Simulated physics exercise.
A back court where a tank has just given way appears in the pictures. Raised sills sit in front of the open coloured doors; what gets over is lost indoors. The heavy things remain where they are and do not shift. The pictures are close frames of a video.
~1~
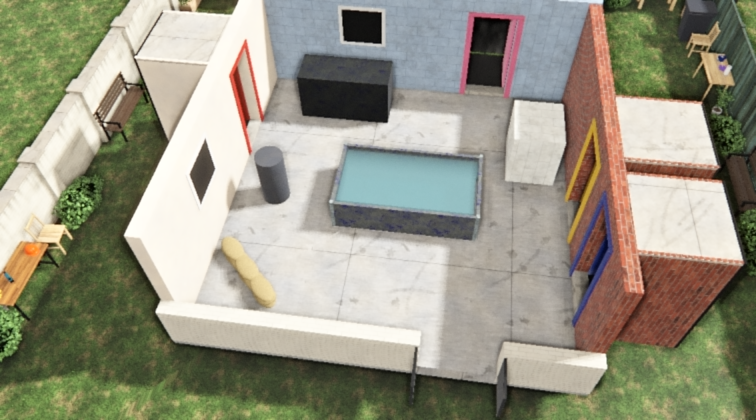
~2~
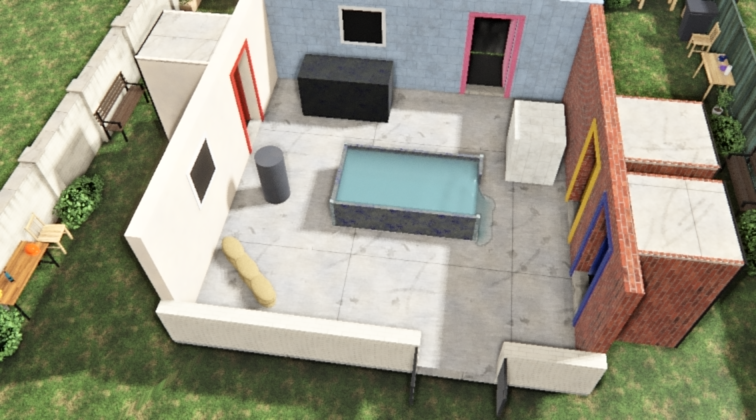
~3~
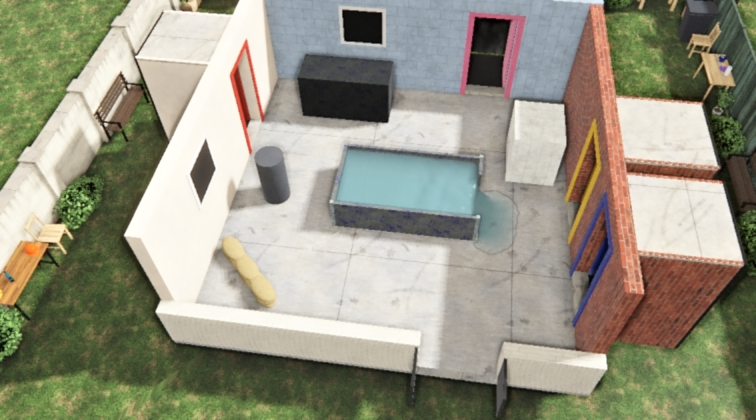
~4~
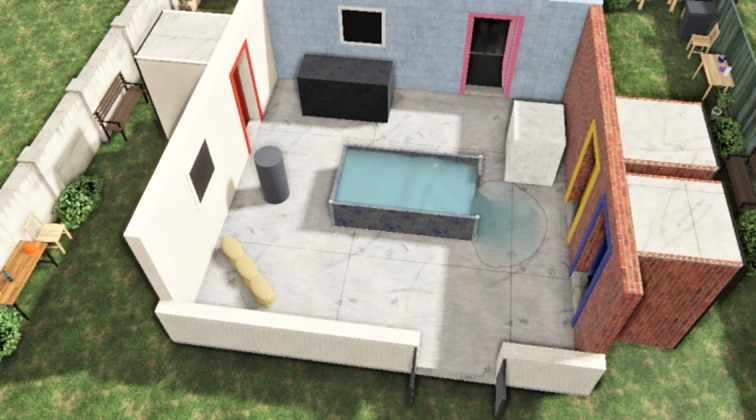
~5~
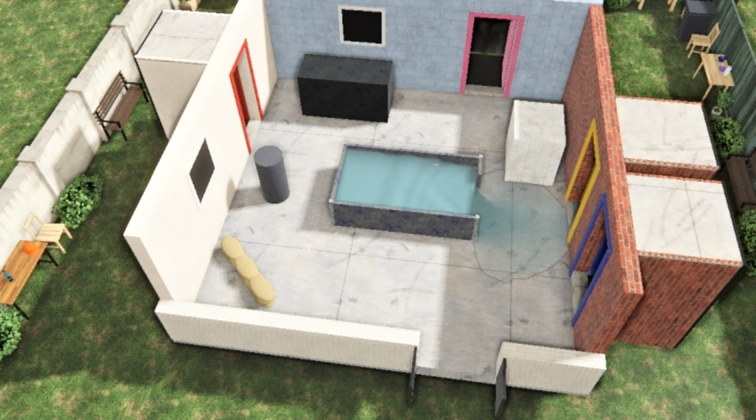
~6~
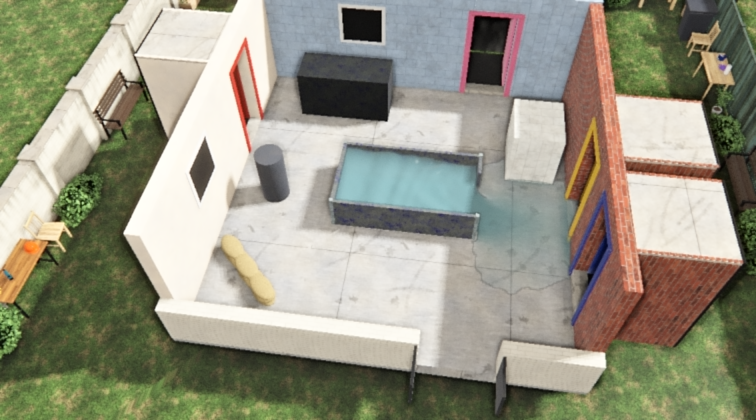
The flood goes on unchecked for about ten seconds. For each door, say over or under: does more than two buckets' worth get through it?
Red door: Under, yellow door: Over, blue door: Under, pink door: Under.
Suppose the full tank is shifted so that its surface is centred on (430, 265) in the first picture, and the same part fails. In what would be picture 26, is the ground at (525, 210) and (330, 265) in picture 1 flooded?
Soaked, parched.
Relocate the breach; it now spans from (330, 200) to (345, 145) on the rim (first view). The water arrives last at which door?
The door marked yellow comes last.
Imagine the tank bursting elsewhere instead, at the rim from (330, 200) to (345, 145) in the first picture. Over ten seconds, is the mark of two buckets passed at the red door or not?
Lab note: Red door, above the mark.
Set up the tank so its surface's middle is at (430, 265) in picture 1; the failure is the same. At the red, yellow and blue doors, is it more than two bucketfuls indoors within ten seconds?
Lab note - red door doesn't reach it, yellow door doesn't reach it, blue door crosses the line.
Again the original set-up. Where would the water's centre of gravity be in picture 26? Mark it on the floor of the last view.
Somewhere near (458, 227).
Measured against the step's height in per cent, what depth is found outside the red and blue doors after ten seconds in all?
In turn 30 and 30 per cent.
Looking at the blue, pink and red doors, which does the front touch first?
I'd say it's the blue door.
A moment on, water covers 15 % of the floor; the red door not reached, the yellow door far over two buckets in, the blue door wet at the sill, nothing in, the pink door not reached.
Next, water covers 15 % of the floor; the red door not reached, the yellow door far over two buckets in, the blue door wet at the sill, nothing in, the pink door not reached.
Then, water covers 30 % of the floor; the red door not reached, the yellow door far over two buckets in, the blue door under two buckets in, the pink door wet at the sill, nothing in.
Later, water covers 65 % of the floor; the red door not reached, the yellow door far over two buckets in, the blue door under two buckets in, the pink door wet at the sill, nothing in.
In the end, water covers 90 % of the floor; the red door wet at the sill, nothing in, the yellow door far over two buckets in, the blue door under two buckets in, the pink door wet at the sill, nothing in.
